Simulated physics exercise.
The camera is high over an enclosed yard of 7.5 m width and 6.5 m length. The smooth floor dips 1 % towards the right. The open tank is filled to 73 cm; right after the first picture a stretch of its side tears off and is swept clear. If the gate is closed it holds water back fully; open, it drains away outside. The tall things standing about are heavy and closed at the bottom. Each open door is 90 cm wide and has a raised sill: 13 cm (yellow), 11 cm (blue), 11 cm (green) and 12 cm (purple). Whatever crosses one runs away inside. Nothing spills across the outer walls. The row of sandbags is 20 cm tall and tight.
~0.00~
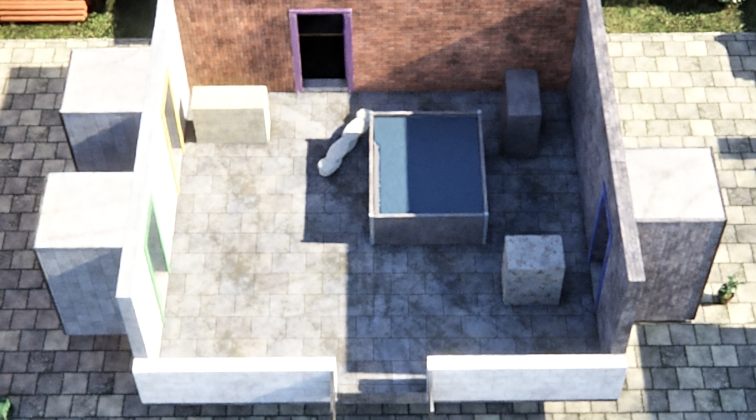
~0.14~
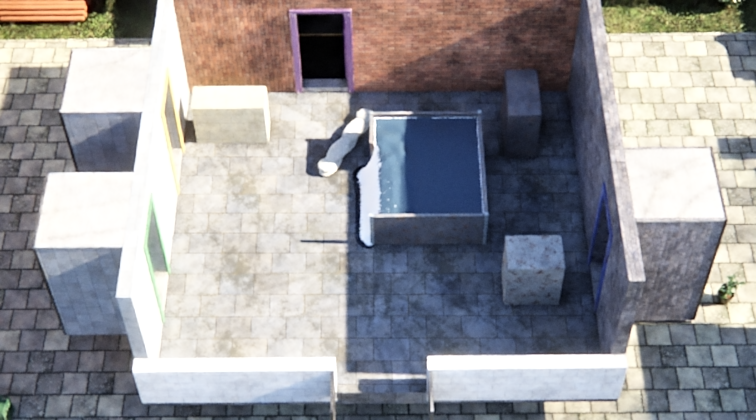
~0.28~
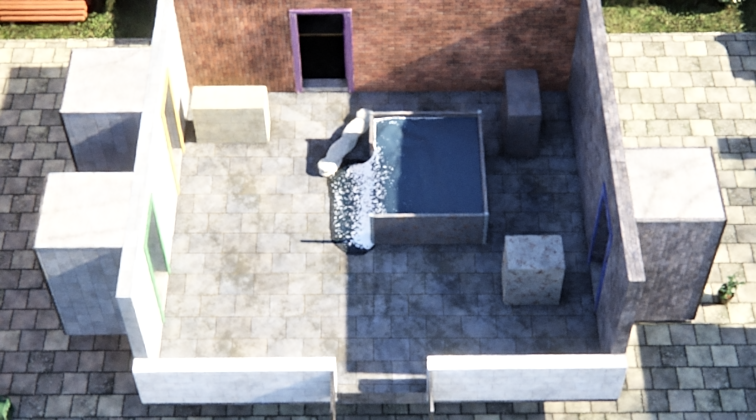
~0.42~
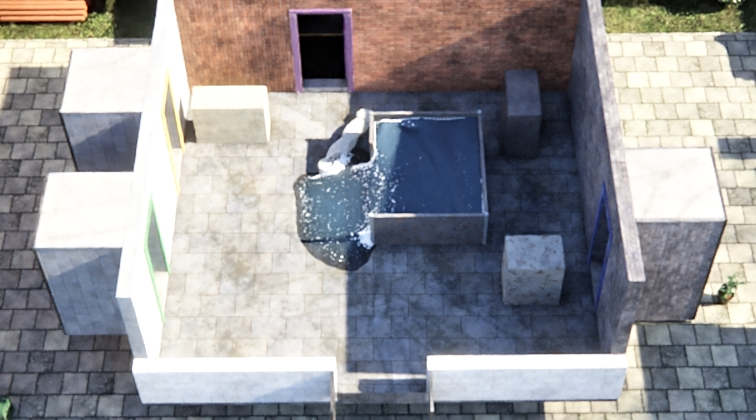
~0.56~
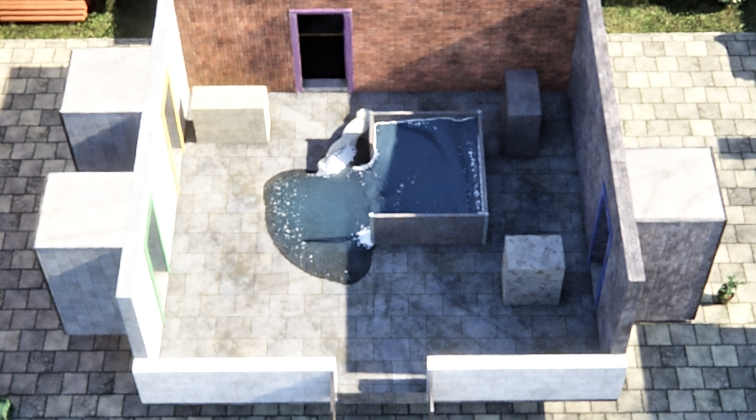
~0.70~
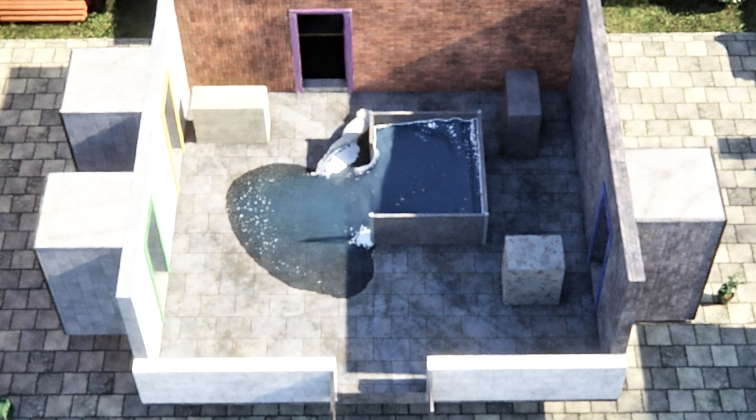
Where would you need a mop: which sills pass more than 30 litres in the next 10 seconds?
The water let in: At the yellow door it passes the limit; at the blue door it does not reach the limit; at the green door it exceeds the limit; at the purple door it keeps below the limit.
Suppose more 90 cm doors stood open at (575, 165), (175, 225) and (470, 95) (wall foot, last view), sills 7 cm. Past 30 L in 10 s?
In turn: Not over, past it, not over.
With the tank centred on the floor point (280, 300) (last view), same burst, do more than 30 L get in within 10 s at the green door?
Then: Green above.
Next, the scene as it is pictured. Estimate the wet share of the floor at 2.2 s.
Some 40 per cent of it.
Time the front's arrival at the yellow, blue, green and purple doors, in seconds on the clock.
Yellow 1.1 s, blue 6.5 s, green 1.5 s, purple 2.8 s.
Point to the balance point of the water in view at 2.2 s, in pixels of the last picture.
Near (327, 214).
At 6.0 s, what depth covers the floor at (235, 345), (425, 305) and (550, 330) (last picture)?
About 13, 4 and 3 cm.
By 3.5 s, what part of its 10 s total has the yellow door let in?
About 85 per cent.
After 1.4 s water covers 30 % of the floor and is deepest (37 cm) near (175, 217); yellow door 22 cm at the sill, 7 L in, blue door not reached, green door not reached, purple door not reached.
After 2.2 s water covers 40 % of the floor and is deepest (34 cm) near (184, 233); yellow door 28 cm at the sill, 53 L in, blue door not reached, green door 23 cm at the sill, 18 L in, purple door not reached.
After 3.5 s water covers 45 % of the floor and is deepest (33 cm) near (158, 371); yellow door 22 cm at the sill, 126 L in, blue door not reached, green door 17 cm at the sill, 67 L in, purple door 2 cm at the sill, 0 L in.
After 6.0 s water covers 85 % of the floor and is deepest (16 cm) near (336, 94); yellow door 11 cm at the sill, 146 L in, blue door not reached, green door 14 cm at the sill, 93 L in, purple door 7 cm at the sill, 0 L in.
After 10.0 s water covers 95 % of the floor and is deepest (14 cm) near (588, 360); yellow door 6 cm at the sill, 146 L in, blue door 9 cm at the sill, 0 L in, green door 7 cm at the sill, 96 L in, purple door 9 cm at the sill, 2 L in.
